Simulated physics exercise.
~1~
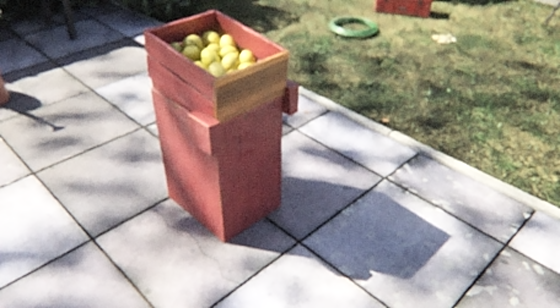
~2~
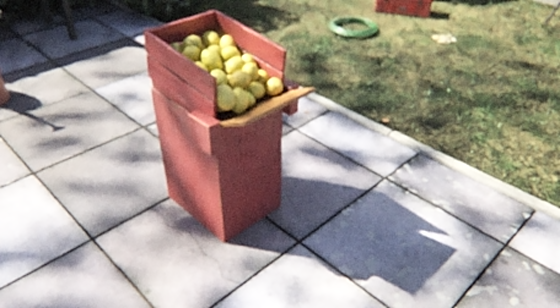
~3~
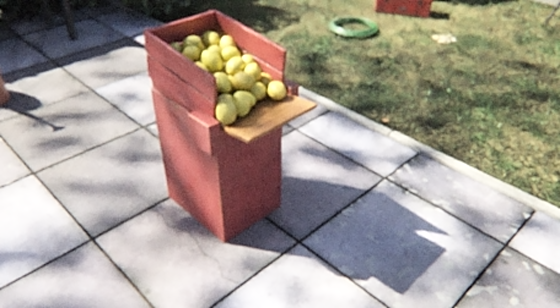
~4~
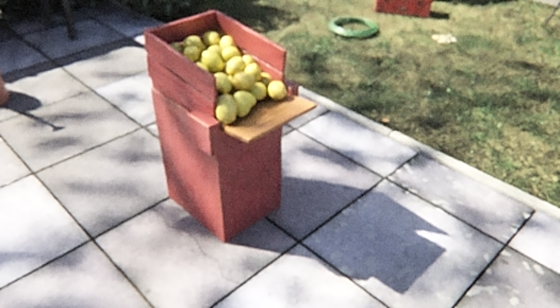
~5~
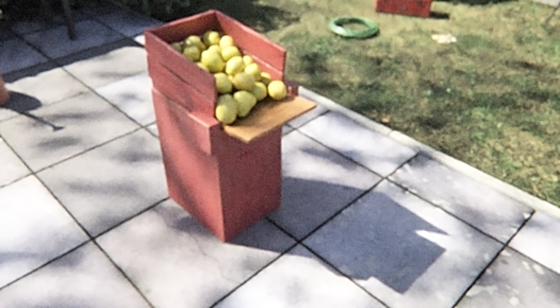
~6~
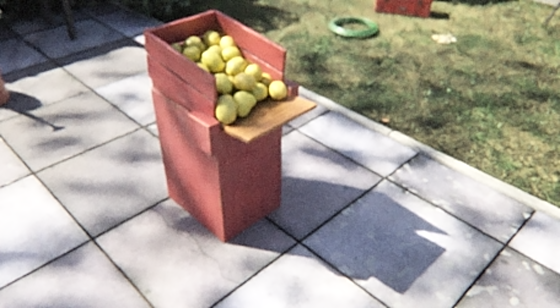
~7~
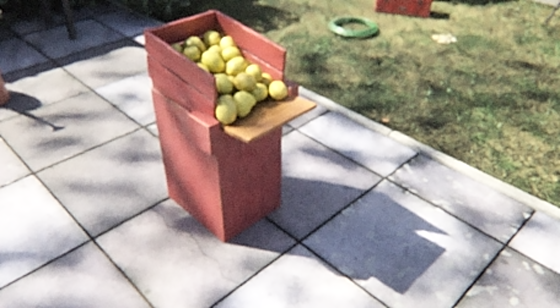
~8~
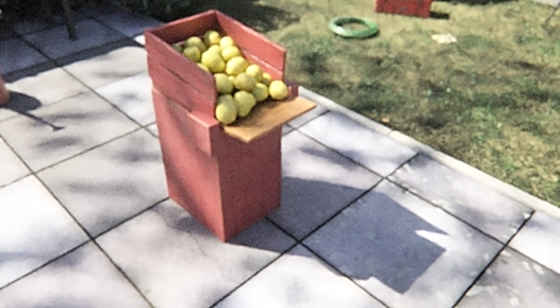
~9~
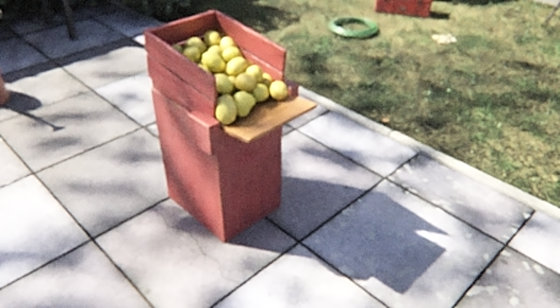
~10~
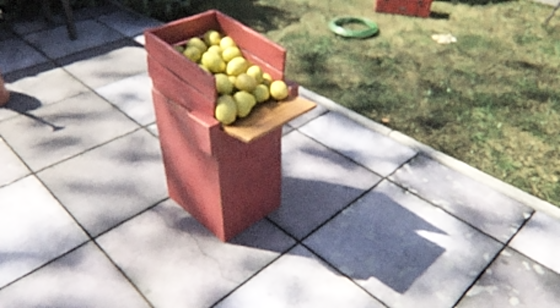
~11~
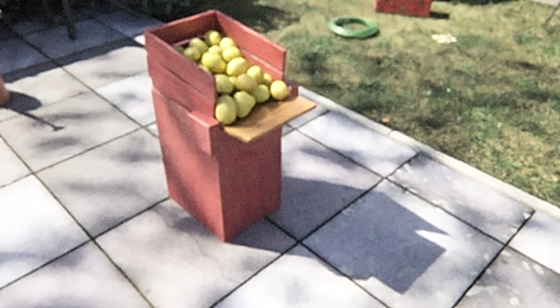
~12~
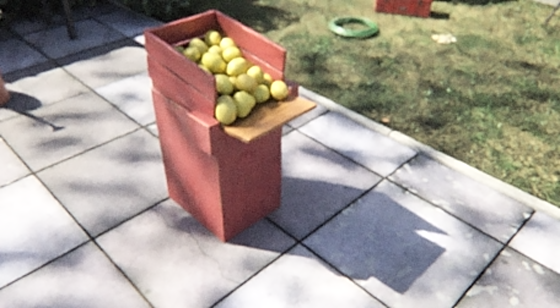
On a sunlit patio, a red bin's front flap drops open and the lemons slump forward but stay in.
